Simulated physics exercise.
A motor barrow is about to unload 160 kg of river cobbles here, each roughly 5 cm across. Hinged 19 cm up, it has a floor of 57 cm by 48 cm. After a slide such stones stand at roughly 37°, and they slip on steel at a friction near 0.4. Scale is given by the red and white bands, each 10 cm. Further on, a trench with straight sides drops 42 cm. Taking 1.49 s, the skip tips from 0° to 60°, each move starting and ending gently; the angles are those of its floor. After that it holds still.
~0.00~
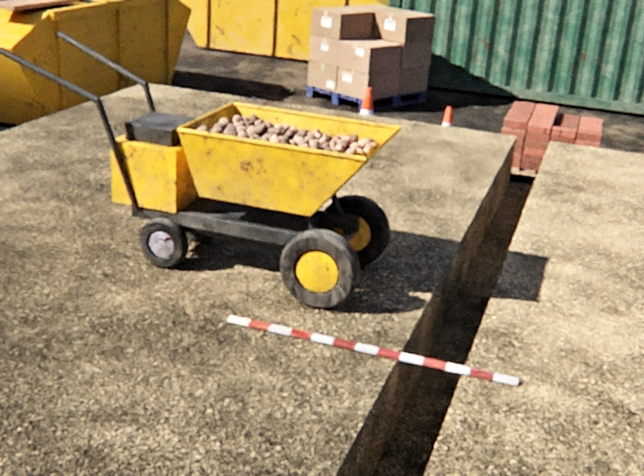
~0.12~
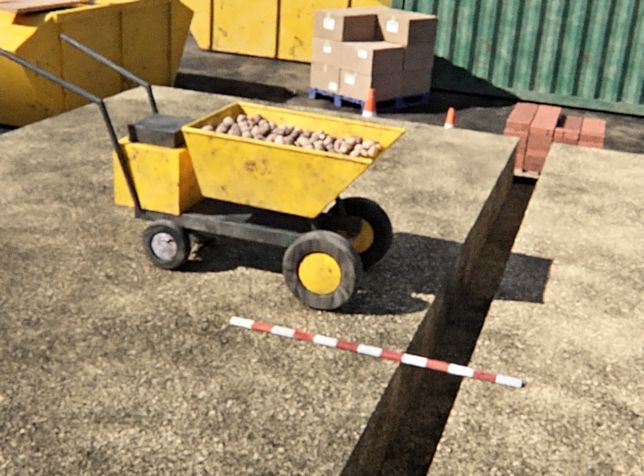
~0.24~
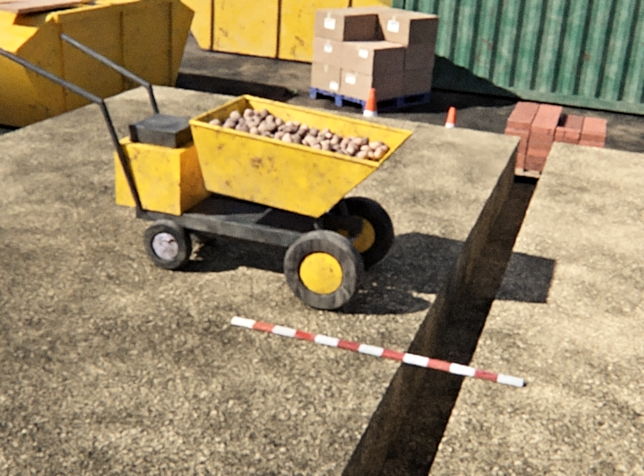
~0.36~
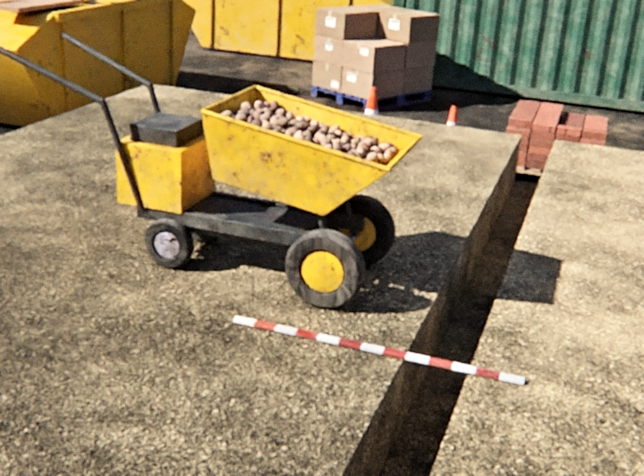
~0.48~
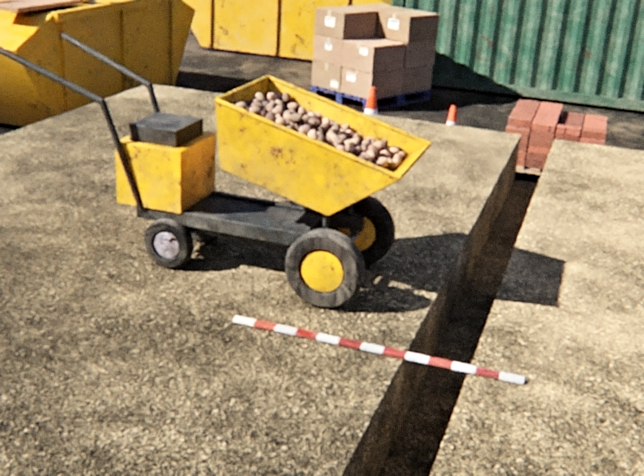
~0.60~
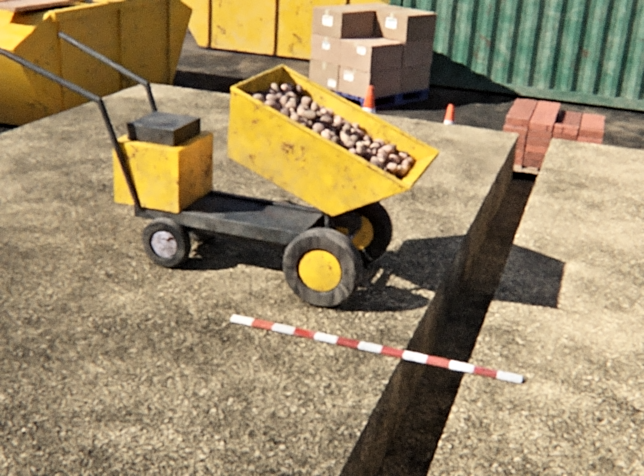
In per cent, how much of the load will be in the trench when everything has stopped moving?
Around 44 per cent of it.
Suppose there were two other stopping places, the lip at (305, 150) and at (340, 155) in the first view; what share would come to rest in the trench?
Around 60% for the first place and 60% for the second.
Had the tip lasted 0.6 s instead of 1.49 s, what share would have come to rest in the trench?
In that case some 30 per cent.
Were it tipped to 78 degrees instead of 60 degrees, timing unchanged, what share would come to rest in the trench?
I'd expect around 45 in a hundred.
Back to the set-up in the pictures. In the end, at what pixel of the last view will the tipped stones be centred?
Around (475, 358).
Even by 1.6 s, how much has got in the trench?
Approx. 10 % of the load.
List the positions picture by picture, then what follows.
The first frame shows lip at (366, 160), floor tilted 0°, highest stones at (267, 128).
In the second frame, the skip is at 1°, its lip at (372, 163); the top of the load is at (266, 128); the stones move at 0.2 m/s on average.
In the third frame, the skip is at 4°, its lip at (379, 166); the top of the load is at (265, 122); the stones move at 0.3 m/s on average.
In the fourth frame, the skip is at 9°, its lip at (390, 170); the top of the load is at (268, 112); the stones move at 0.4 m/s on average.
In the fifth frame, the skip is at 15°, its lip at (400, 178); the top of the load is at (270, 102); the stones move at 0.5 m/s on average.
The sixth frame shows lip at (410, 188), floor tilted 21°, highest stones at (282, 92); the stones move at 0.6 m/s on average.
After 1.1 s the floor is at 51°; 100 % in the skip; the foremost stones are at (441, 218).
After 1.6 s the floor is at 60°; 78 % in the skip, 10 % in the trench, 12 % past the trench; the foremost stones are at (529, 324).
After 1.9 s the floor is at 60°; 54 % in the skip, 15 % in the trench, 32 % past the trench; the foremost stones are at (617, 335).
After 3.9 s the floor is at 60°; 23 % in the skip, 44 % in the trench, 33 % past the trench; the foremost stones are past the picture's edge.
